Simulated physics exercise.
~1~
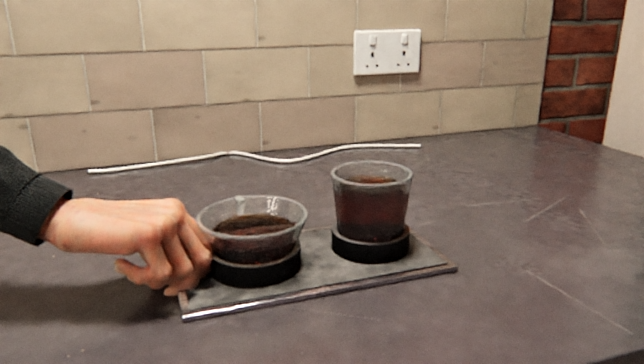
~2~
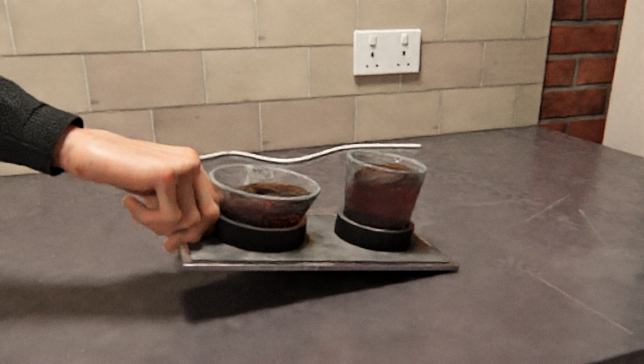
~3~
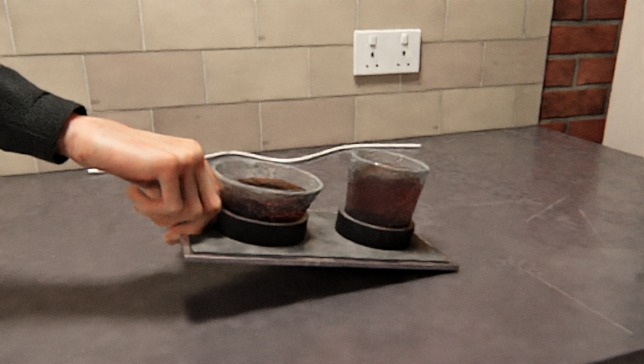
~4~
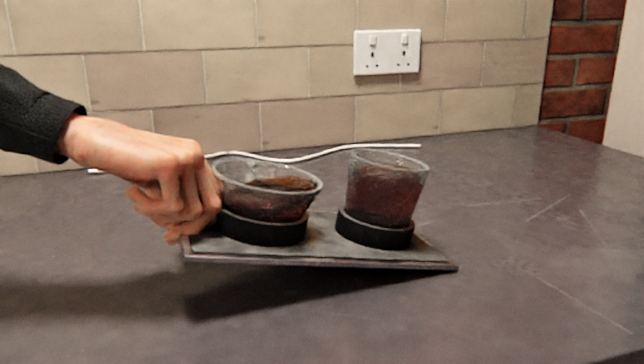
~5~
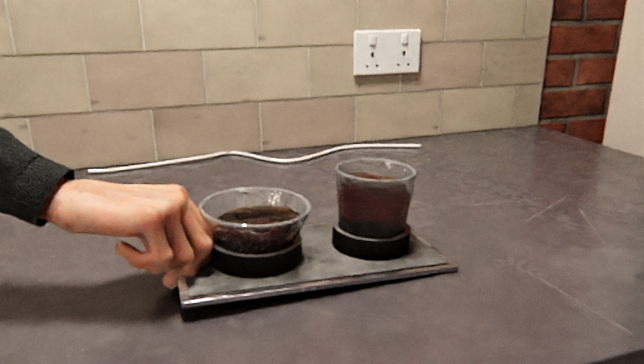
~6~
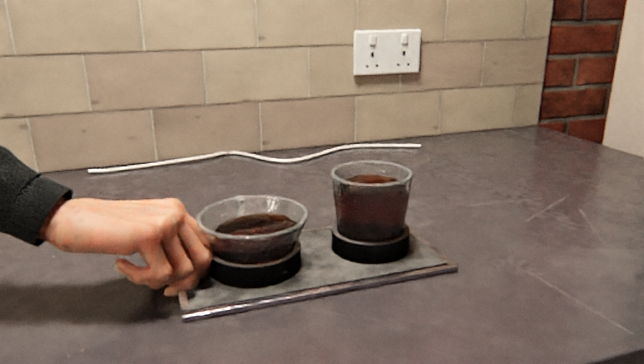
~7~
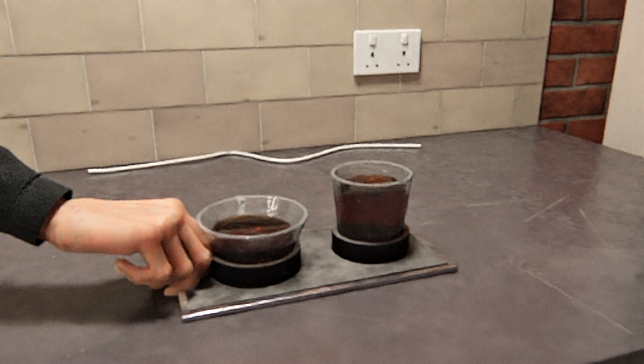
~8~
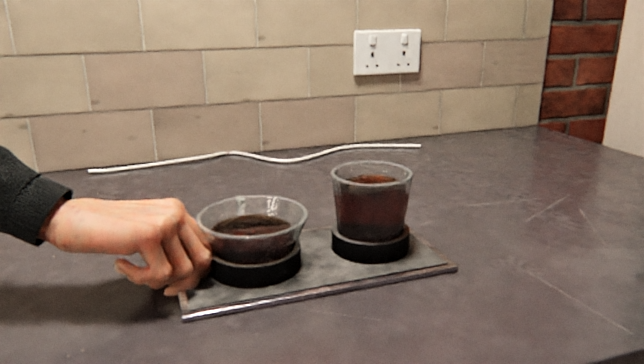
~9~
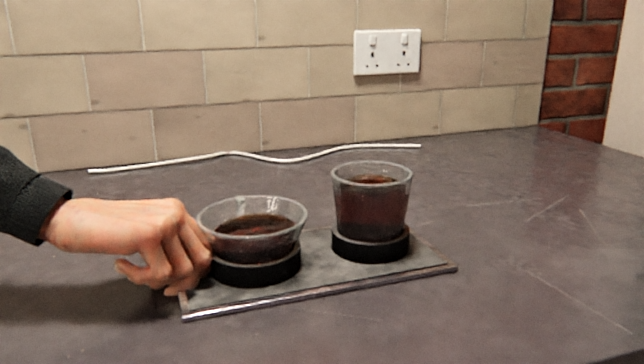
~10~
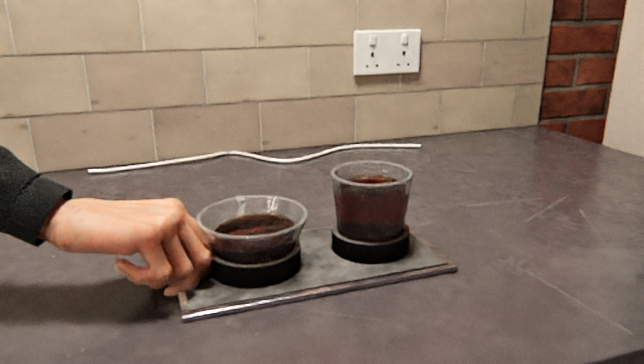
A hand gently raised the left end of a tray holding a wide cup and a drinking glass of dark tea, held it tilted briefly, then lowered it back to the counter, where both stayed upright in their holders with the tea still inside.
